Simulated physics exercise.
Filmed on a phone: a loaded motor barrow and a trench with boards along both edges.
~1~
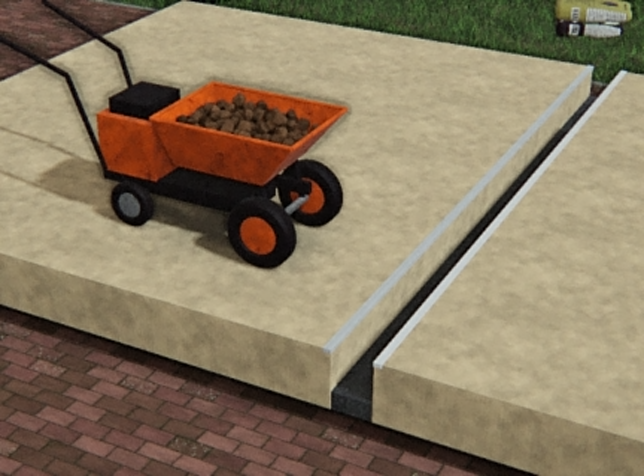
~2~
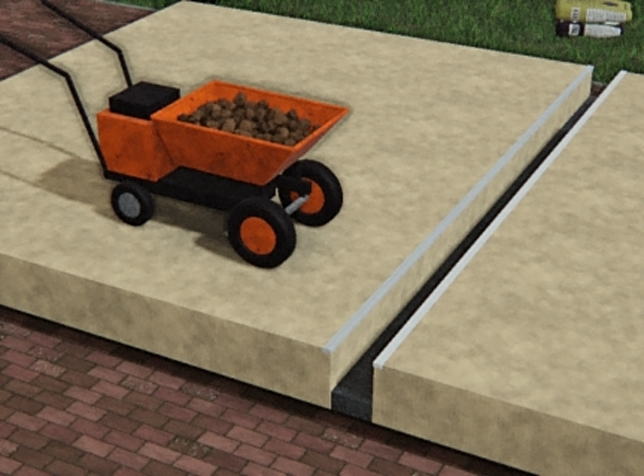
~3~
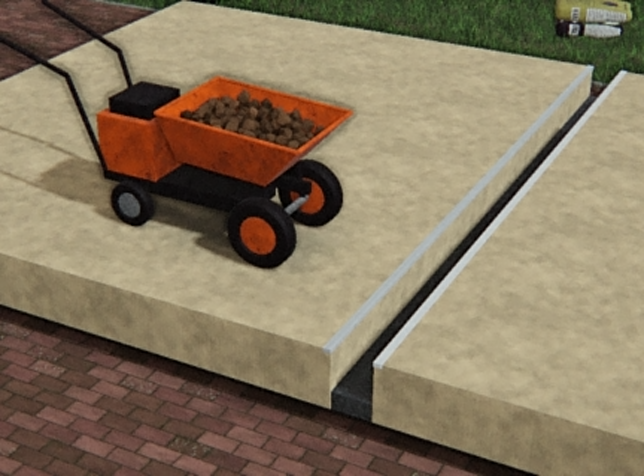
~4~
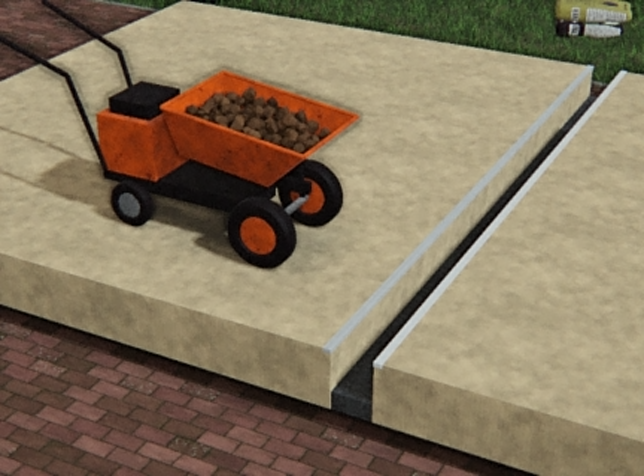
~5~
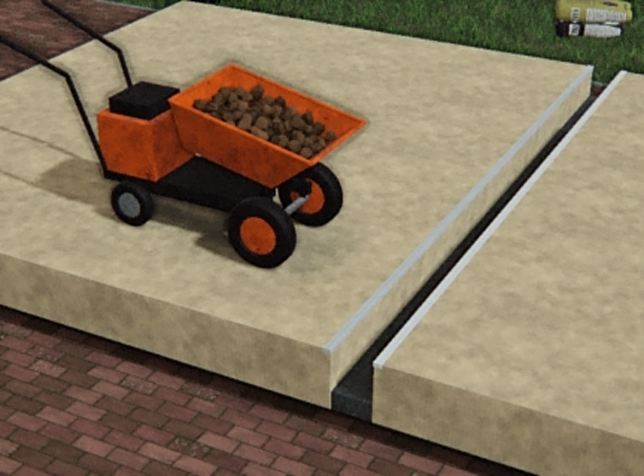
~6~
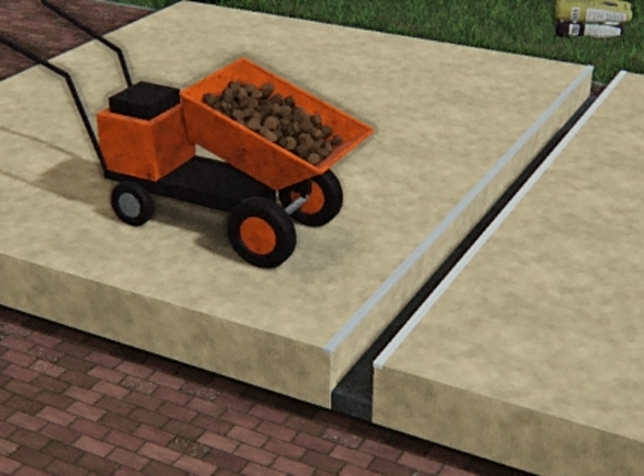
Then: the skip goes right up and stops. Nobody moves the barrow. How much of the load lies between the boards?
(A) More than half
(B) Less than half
Answer: A.
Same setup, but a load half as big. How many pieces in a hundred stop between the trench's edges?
That works out at around 90 percent.
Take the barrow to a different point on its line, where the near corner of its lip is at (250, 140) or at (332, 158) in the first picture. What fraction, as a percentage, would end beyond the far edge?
That would be roughly 0 in a hundred and then roughly 50 in a hundred.
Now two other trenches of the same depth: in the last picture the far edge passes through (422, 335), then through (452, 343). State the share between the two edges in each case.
In order: Some 90 per cent, then some 90 per cent.
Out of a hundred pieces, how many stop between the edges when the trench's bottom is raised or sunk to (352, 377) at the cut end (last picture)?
I'd say around 60 in a hundred.
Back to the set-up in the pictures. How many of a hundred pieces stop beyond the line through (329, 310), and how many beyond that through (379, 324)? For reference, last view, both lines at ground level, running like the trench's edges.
In order, some 100 % then some 50 %.
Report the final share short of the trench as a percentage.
About 15 %.
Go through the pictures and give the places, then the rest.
In the first picture, lip of the skip at (292, 149), level; top of the load at (236, 120), clay clods; first edge of the trench at (356, 317); far edge at (405, 331), the trench under half as wide as the skip, and about as deep as wide.
In the second picture, lip of the skip at (293, 150), level; top of the load at (237, 119).
In the third picture, lip of the skip at (297, 153), tipped barely; top of the load at (241, 118).
In the fourth picture, lip of the skip at (304, 157), tipped a little; top of the load at (232, 119).
In the fifth picture, lip of the skip at (311, 164), tipped a little; top of the load at (241, 107).
In the sixth picture, lip of the skip at (320, 172), tipped clearly; top of the load at (235, 108); first edge of the trench at (356, 317); far edge at (405, 331).
Soon after the last picture, skip tipped steeply; all in the skip.
A little later, skip tipped steeply; most in the skip; a small part short of the trench; about a quarter in or heaped over the trench; a stray few falling.
Later still, skip tipped right over; a small part in the skip; a small part short of the trench; about two thirds in or heaped over the trench; a small part beyond it.
By the end, skip tipped right over; a small part short of the trench; most in or heaped over the trench; a small part beyond it.
